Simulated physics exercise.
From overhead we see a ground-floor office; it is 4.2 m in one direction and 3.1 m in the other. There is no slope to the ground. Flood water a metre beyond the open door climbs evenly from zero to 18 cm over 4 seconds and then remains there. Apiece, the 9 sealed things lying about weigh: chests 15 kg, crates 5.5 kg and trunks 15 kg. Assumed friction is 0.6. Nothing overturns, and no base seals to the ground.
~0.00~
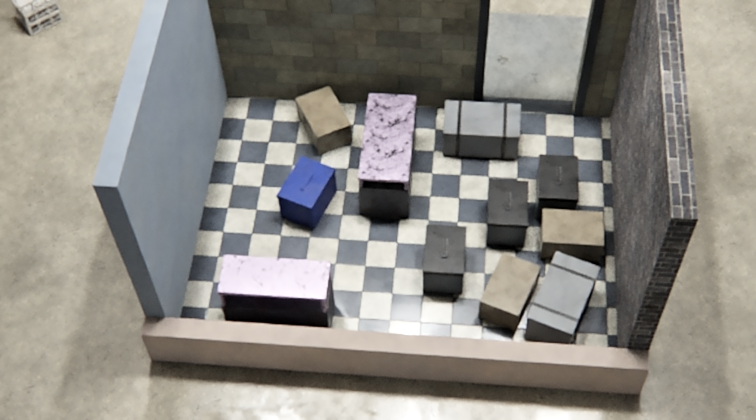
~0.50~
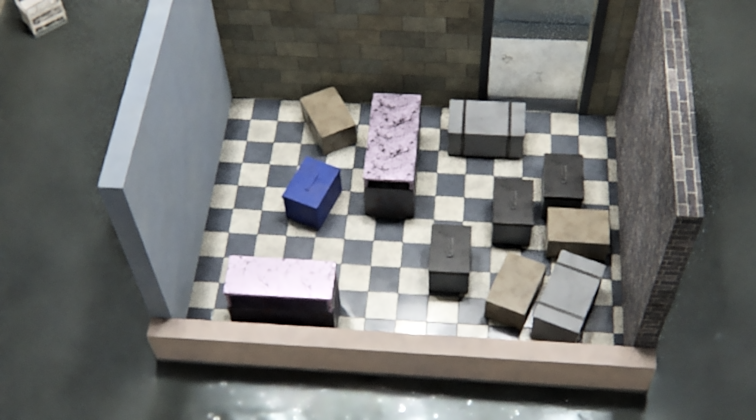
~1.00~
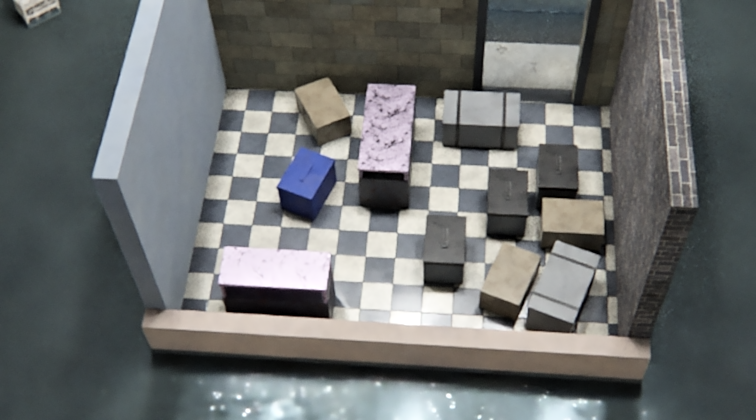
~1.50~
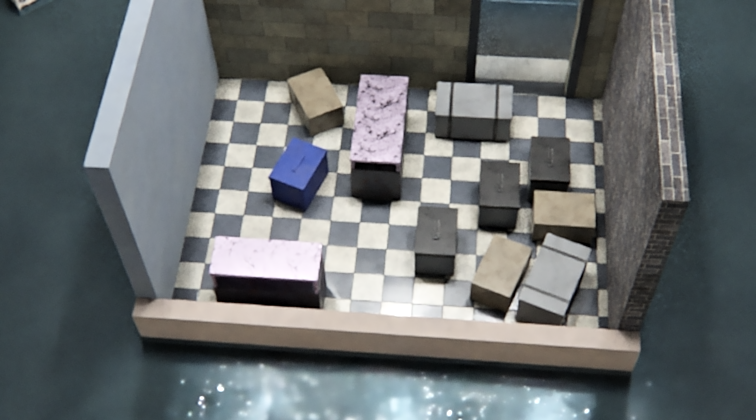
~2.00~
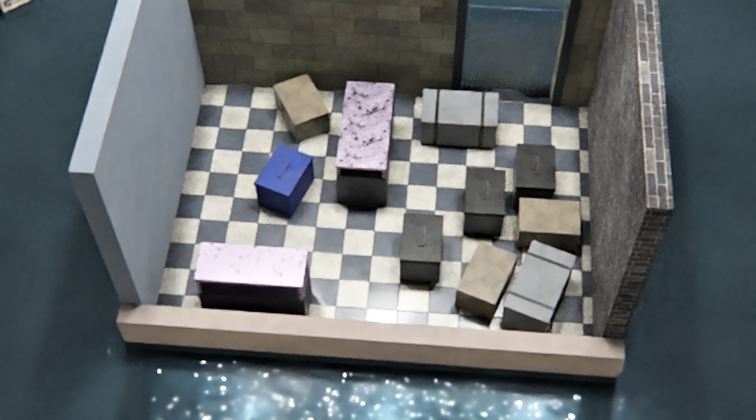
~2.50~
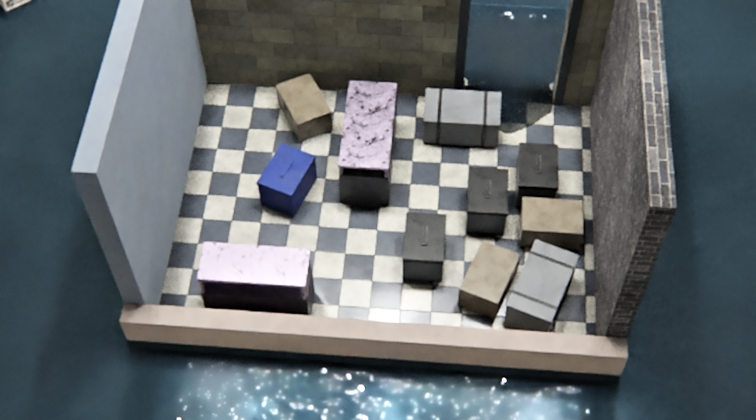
Dark water spreading around an open-topped tiled room and reaching its back doorway, while the crates and boxes inside stay still.
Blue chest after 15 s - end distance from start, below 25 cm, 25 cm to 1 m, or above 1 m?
It winds up a bit off.
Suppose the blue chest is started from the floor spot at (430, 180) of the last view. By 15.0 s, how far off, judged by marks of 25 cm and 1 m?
I'd say it goes a long distance.
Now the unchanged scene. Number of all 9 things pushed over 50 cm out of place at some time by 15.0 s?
It adds up to 8.
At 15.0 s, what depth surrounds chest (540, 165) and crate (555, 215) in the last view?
13 and 9 cm.
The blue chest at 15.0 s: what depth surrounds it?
Depth approx. 9 cm.
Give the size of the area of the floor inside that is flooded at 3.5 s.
Close to 1.5 m2, I'd say.
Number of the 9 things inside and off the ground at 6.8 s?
Of them, 5.
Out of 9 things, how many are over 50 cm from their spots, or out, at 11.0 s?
Result: 7.
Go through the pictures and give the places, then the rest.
The first frame shows the blue chest at (306, 182), on the bottom; water covers 0.0 m2; 0 of 9 have shifted.
The second frame shows the blue chest at (311, 182) rests on the ground; 0.0 m2 under water; 0 of 9 have shifted.
The third frame shows the blue chest at (306, 173) rests on the ground; 0.0 m2 under water; 0 of 9 have shifted.
The fourth frame shows the blue chest at (298, 163), on the bottom; 0.0 m2 under water; 0 of 9 have shifted.
The fifth frame shows the blue chest at (284, 169), on the bottom; 0.0 m2 under water; 0 of 9 have shifted.
The sixth frame shows the blue chest at (286, 169), on the bottom; 0.3 m2 under water; 0 of 9 have shifted.
After 3.5 s the blue chest is near (286, 169), 0.0 m from its start, aground; 0 afloat.
After 6.8 s the blue chest is near (286, 169), 0.0 m from its start, aground; 5 afloat.
After 11.0 s the blue chest is near (284, 167), 0.0 m from its start, aground; 7 afloat.
After 15.0 s the blue chest is near (285, 114), 0.7 m from its start, afloat; 9 afloat.
